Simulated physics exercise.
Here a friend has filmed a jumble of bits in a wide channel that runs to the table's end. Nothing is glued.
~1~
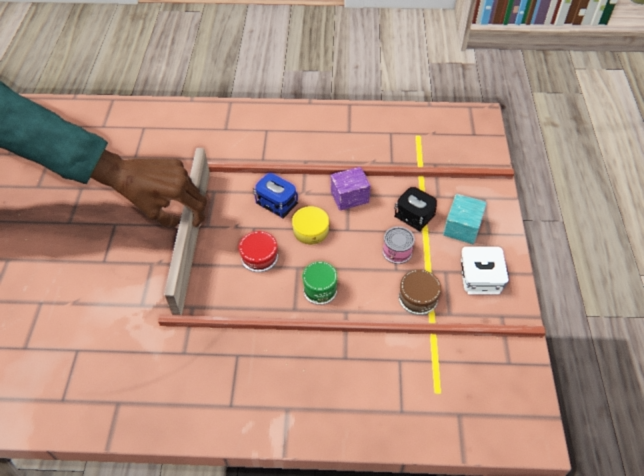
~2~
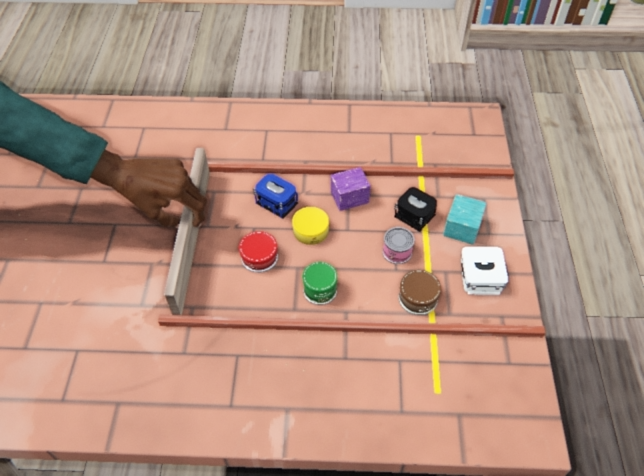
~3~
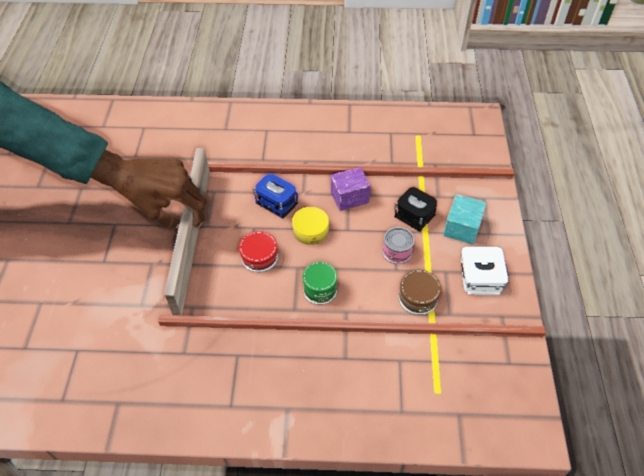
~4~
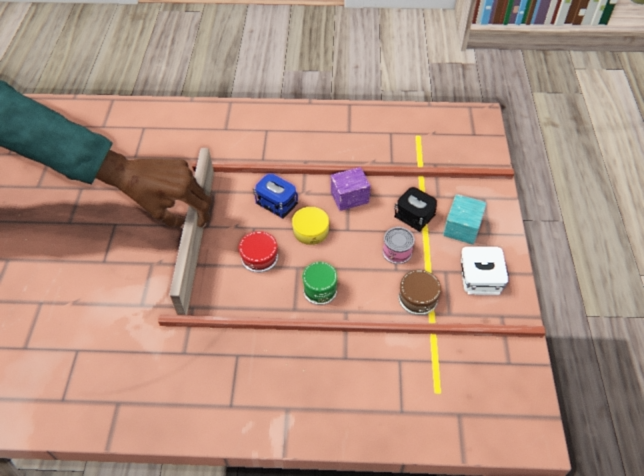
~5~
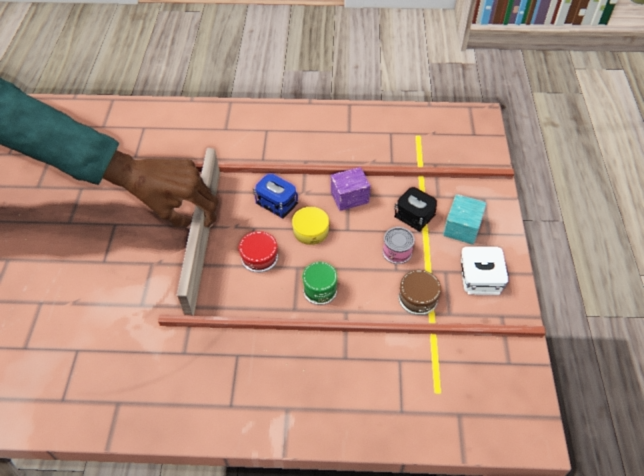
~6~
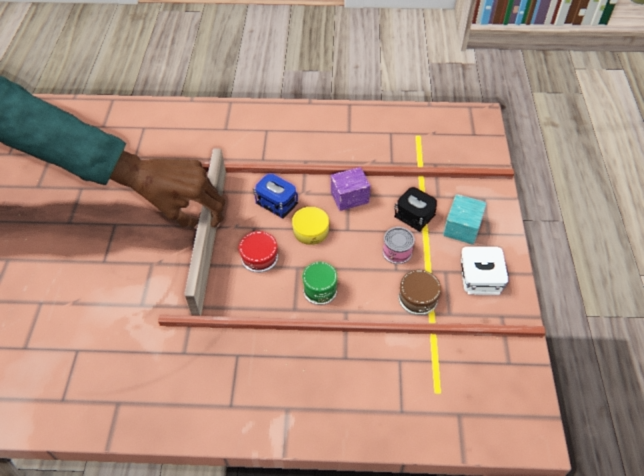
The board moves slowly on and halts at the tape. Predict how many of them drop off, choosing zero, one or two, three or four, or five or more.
Zero drop off.
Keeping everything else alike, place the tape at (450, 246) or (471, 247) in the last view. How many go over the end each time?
So it's 0 the first time and 2 the second time.
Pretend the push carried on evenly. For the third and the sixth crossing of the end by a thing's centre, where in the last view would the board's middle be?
First: Around (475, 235). Next: Around (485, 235).
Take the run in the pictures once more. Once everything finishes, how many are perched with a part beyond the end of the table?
I count 0 overhanging.
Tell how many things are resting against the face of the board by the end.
The answer is 4.
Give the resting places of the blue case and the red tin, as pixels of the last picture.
Okay, so first (442, 191), and next (448, 262).
Soon after, none off yet; white case at rest near (483, 271); turquoise block at rest near (465, 219); black case at rest near (416, 209).
At rest, the number that fall off is zero.
